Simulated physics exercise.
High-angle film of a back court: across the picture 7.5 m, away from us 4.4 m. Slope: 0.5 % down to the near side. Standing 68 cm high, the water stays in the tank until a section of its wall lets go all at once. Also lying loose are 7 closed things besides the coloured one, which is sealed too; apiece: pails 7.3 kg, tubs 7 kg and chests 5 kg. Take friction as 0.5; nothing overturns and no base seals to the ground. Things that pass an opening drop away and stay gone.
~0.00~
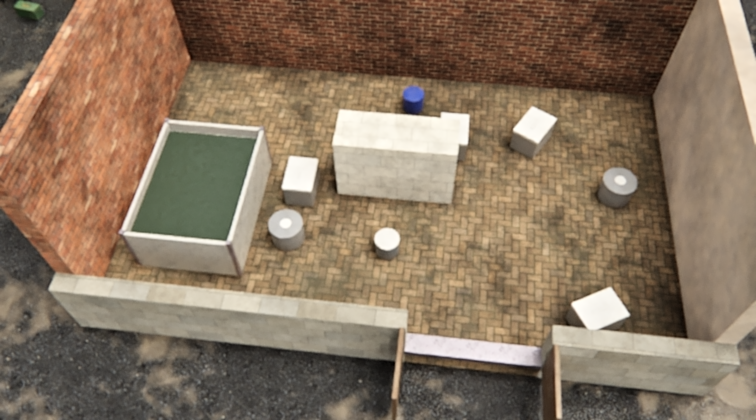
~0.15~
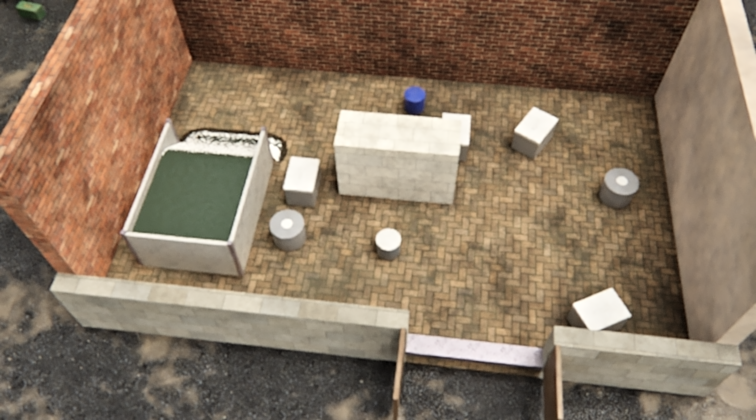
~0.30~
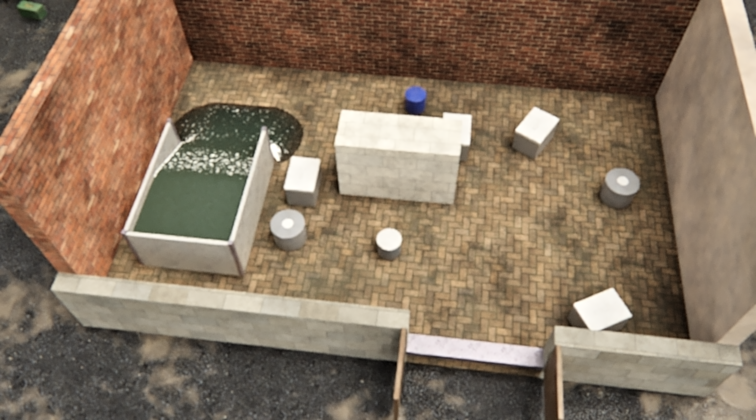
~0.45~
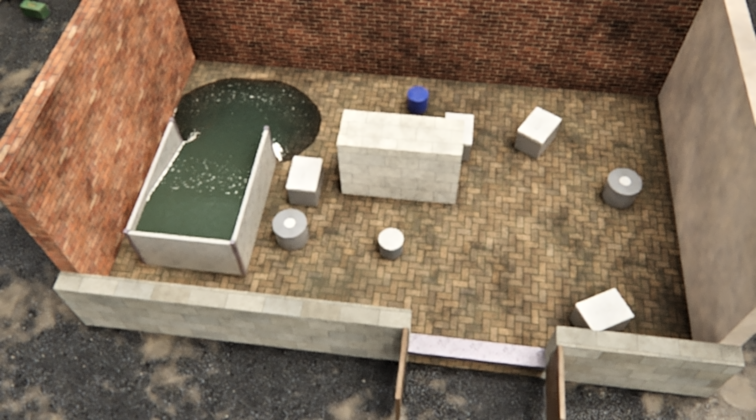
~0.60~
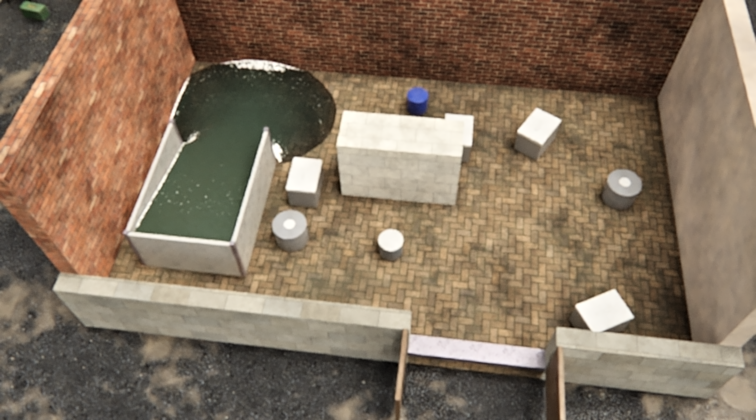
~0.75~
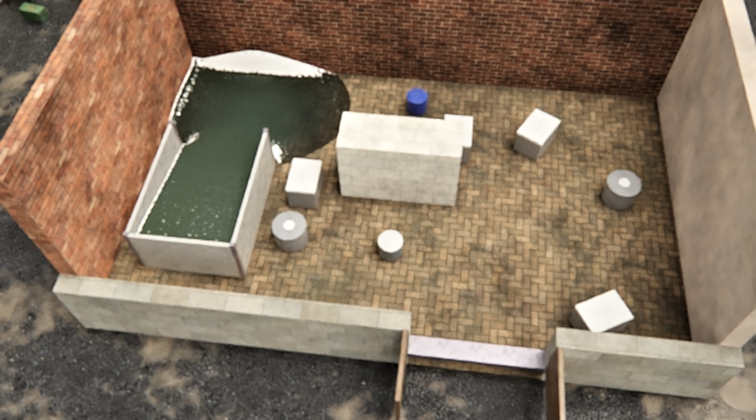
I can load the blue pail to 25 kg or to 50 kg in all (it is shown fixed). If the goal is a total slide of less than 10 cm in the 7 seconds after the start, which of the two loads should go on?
I'd say only the heavier one works.
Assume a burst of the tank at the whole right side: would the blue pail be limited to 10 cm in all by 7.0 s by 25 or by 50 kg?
In that case the lighter mass suffices.
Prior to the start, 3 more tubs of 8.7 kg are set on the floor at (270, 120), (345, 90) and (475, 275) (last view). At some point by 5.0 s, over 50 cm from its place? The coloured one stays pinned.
One after another they come out beyond the mark, beyond the mark, within the mark.
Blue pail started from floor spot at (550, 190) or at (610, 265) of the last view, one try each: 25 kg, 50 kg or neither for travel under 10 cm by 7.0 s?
At the first place the small mass does it, and at the second the small mass does it.
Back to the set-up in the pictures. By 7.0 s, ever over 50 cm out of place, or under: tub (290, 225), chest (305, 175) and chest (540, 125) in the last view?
Shift vs threshold, in turn: Stays inside / stays inside / goes outside.
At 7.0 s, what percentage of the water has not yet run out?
100 %.
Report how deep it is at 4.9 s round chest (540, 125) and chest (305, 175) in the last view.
Some 8 cm at the first, some 2 cm at the second.
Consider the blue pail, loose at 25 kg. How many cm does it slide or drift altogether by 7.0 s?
30 cm, roughly.
After 1.4 s the blue pail would be 0 cm from its start with 25 kg and 0 cm from its start with 50 kg; 0 cm of water round it then.
After 3.1 s the blue pail would be 32 cm from its start with 25 kg and 0 cm from its start with 50 kg; 11 cm of water round it then.
After 4.9 s the blue pail would be 33 cm from its start with 25 kg and 0 cm from its start with 50 kg; 7 cm of water round it then.
After 7.0 s the blue pail would be 33 cm from its start with 25 kg and 0 cm from its start with 50 kg; 5 cm of water round it then.
